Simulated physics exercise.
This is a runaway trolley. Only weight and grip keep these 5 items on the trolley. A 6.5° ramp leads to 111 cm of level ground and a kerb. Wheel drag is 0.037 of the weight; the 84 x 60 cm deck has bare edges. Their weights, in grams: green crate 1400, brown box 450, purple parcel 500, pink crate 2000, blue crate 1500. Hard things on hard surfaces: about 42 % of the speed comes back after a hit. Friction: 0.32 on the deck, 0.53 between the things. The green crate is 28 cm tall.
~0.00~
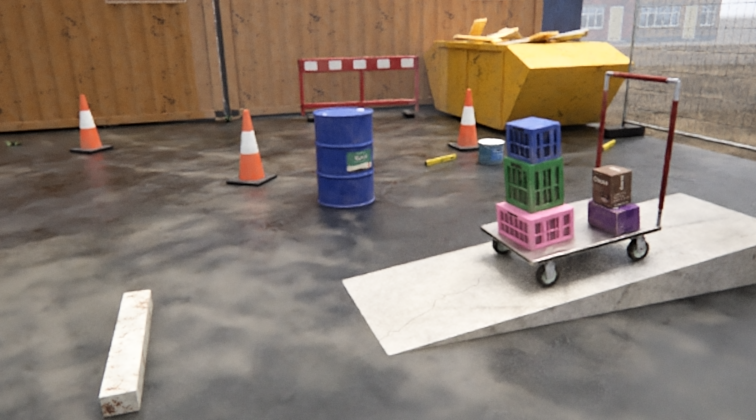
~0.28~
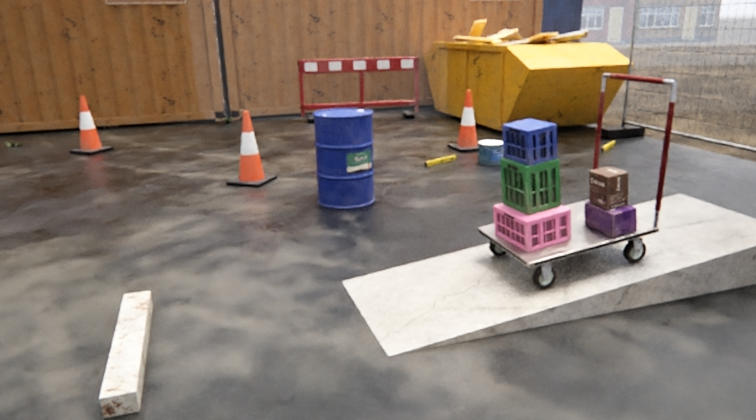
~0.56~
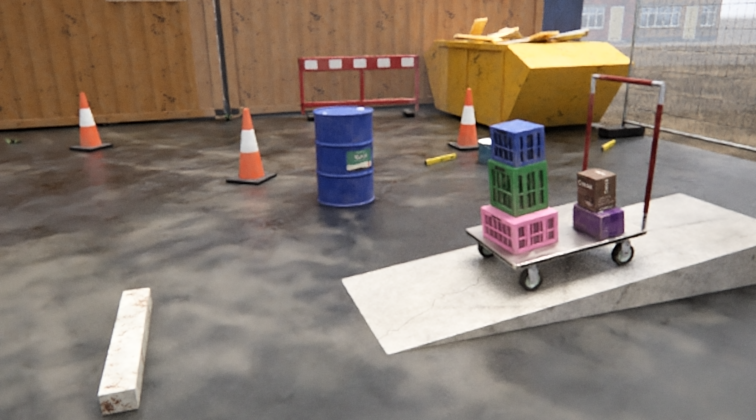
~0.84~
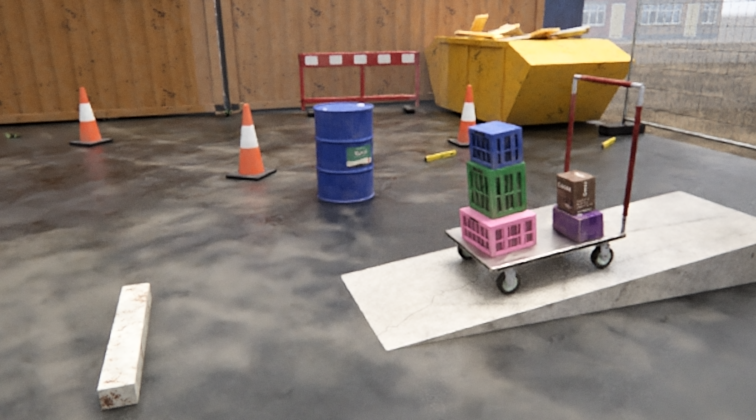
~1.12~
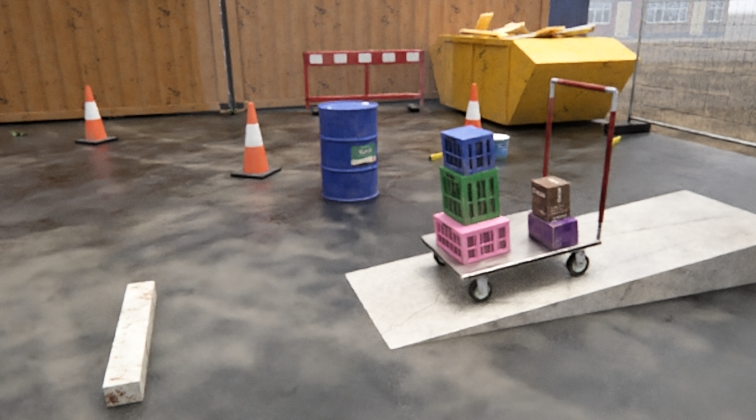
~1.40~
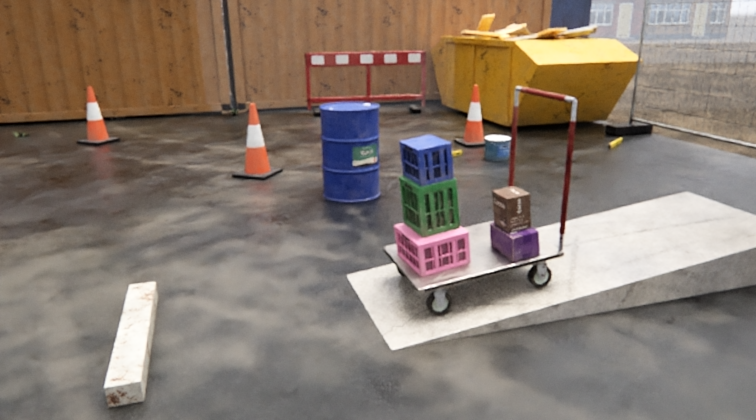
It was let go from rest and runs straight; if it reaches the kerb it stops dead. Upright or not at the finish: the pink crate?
The pink crate falls over.
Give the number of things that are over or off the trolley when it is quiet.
In all, 3.
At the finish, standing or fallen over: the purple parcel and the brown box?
The purple parcel is still upright; the brown box keeps standing.
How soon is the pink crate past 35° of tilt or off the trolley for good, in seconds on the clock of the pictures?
At about 3.1 s.
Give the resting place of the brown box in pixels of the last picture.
Near (213, 262).
After 2.70 s, trolley at the kerb; pink crate slid 14 cm near (142, 289); brown box slid 15 cm; blue crate slid 15 cm.
After 3.50 s, trolley at the kerb; green crate, pink crate and blue crate now off the trolley; brown box slid 23 cm; purple parcel slid 19 cm.
By the end (4.3 s), off the trolley and tipped over, green crate, pink crate and blue crate; not toppled but over 10 cm from the start, brown box and purple parcel. Seen from the same camera at the end, pink crate near (69, 329).
